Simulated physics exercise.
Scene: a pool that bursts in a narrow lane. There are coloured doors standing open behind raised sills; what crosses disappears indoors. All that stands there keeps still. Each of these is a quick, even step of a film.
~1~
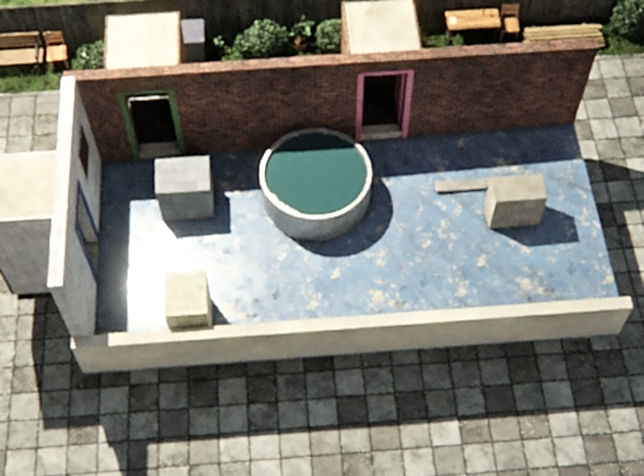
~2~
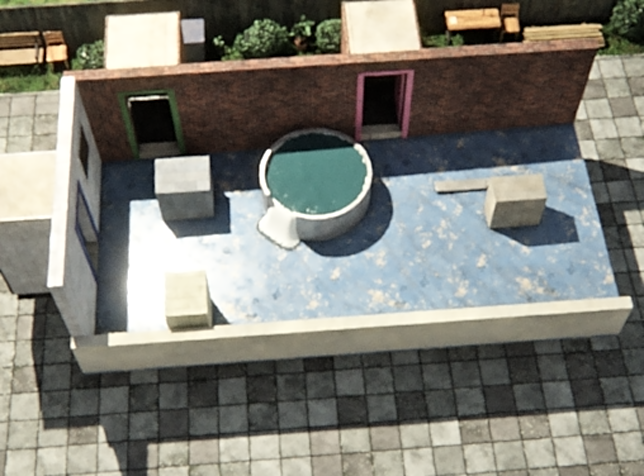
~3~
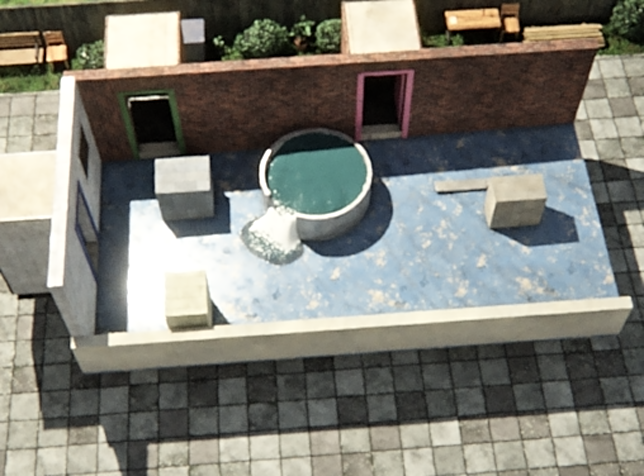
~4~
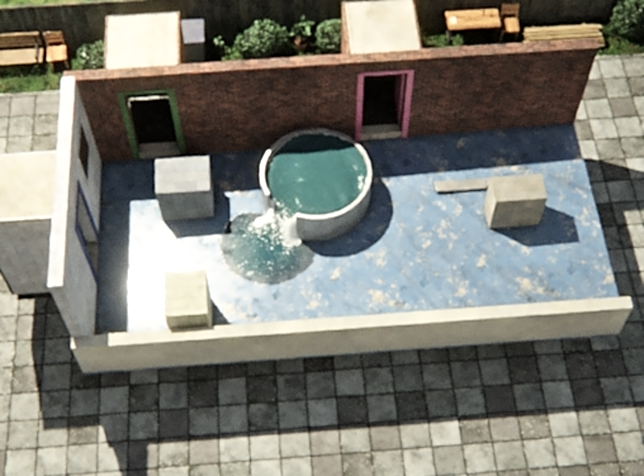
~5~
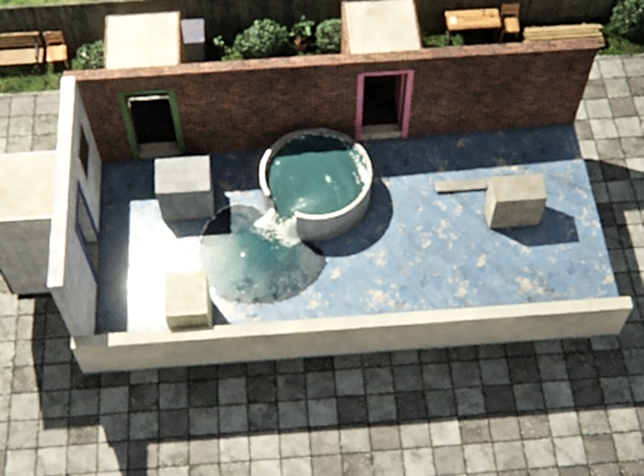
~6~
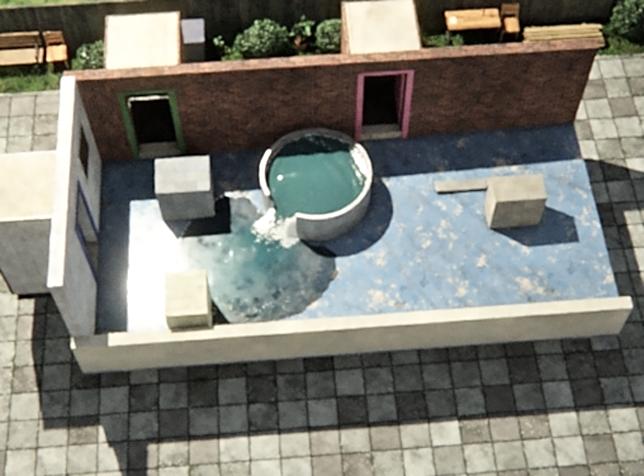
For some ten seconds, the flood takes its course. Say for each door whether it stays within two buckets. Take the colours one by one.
Outcome: The pink door will not go over two buckets; the green door will not go over two buckets; the blue door will be deluged.
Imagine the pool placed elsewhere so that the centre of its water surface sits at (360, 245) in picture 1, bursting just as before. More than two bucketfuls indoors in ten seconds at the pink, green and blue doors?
So here's how it goes: Pink comes up short, green comes up short, and blue clears the threshold.
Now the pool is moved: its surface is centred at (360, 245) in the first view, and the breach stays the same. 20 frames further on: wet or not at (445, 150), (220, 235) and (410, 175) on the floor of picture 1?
Result: Spared; inundated; spared.
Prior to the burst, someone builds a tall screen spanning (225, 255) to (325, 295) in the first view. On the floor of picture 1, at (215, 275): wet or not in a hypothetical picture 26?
There: Dry.
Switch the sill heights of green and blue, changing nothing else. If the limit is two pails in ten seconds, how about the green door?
As I see it, the green door tops the limit.
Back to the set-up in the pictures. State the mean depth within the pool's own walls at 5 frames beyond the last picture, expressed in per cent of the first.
Somewhere near 70 %, give or take.
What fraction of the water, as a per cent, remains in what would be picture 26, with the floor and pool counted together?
Close to 96 in a hundred.
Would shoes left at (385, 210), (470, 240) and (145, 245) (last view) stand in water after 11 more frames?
Point 1: Not wet; point 2: Not wet; point 3: Drenched.
A moment on, water covers 25 % of the floor; the pink door not reached, the green door not reached, the blue door not reached.
Next, water covers 30 % of the floor; the pink door not reached, the green door not reached, the blue door over two buckets in.
Then, water covers 40 % of the floor; the pink door not reached, the green door not reached, the blue door far over two buckets in.
Later, water covers 65 % of the floor; the pink door not reached, the green door wet at the sill, nothing in, the blue door far over two buckets in.
In the end, water covers 75 % of the floor; the pink door wet at the sill, nothing in, the green door wet at the sill, nothing in, the blue door far over two buckets in.
